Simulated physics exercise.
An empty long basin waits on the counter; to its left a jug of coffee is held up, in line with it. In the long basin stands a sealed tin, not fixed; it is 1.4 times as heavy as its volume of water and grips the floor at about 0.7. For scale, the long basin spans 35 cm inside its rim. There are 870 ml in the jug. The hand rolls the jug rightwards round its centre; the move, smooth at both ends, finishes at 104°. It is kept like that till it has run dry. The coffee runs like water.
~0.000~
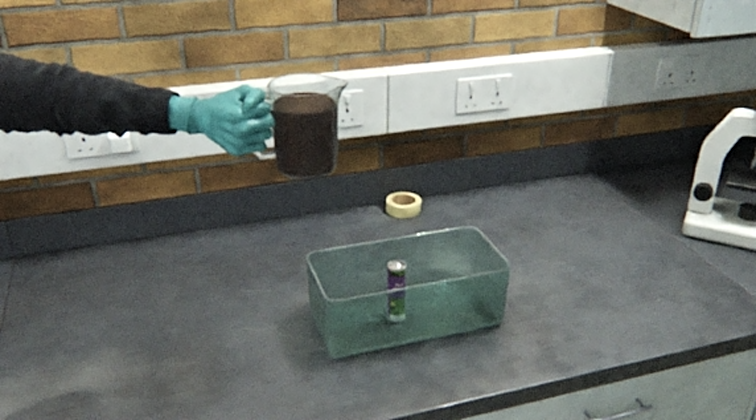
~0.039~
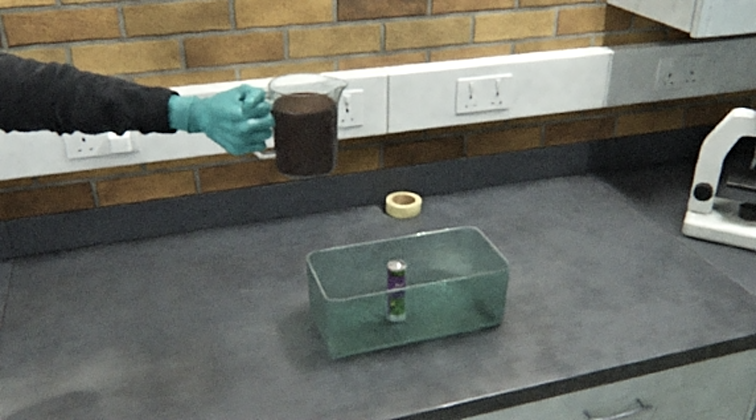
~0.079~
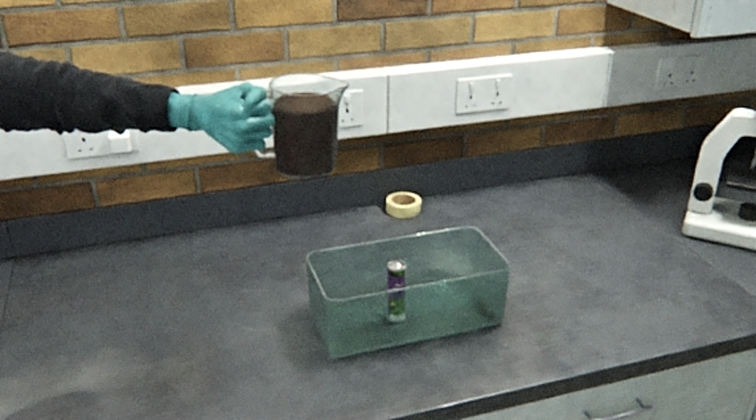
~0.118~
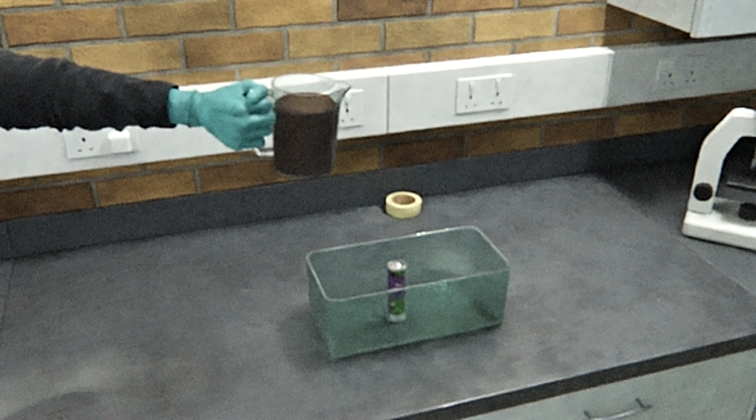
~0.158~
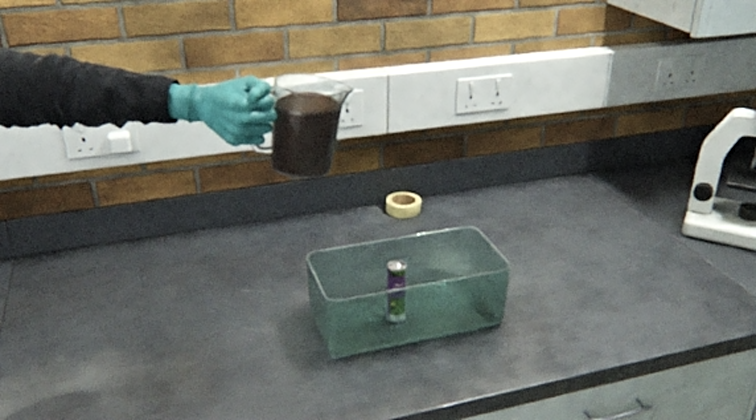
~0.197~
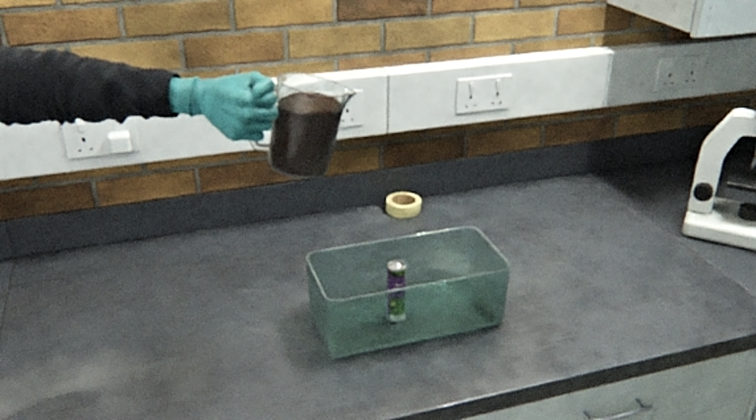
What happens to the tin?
It stays up.
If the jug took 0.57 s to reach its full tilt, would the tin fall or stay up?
The tin keeps standing.
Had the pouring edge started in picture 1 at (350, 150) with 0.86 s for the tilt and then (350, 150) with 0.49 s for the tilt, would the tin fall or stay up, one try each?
First it falls; then it goes over.
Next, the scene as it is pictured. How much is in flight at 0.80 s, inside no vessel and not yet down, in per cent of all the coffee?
About 38 per cent.
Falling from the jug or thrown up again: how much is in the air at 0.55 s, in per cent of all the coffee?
About 16 per cent.
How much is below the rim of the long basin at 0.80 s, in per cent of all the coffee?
Near 28 in a hundred.
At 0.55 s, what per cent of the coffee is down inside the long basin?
Some 0 per cent.
Then, 0.55 s in, the tilt is 73° and 83 per cent is still to pour; the tin stands where it began.
Then, 0.80 s in, the tilt is 103° and 33 per cent is still to pour; the tin stands where it began.
Then, 1.07 s in, the tilt is 104° and 4 per cent is still to pour; the tin stands where it began.
Then, 1.36 s in, the tilt is 104° and 0 per cent is still to pour; the tin stands where it began.
Finally, the tin stands where it began.
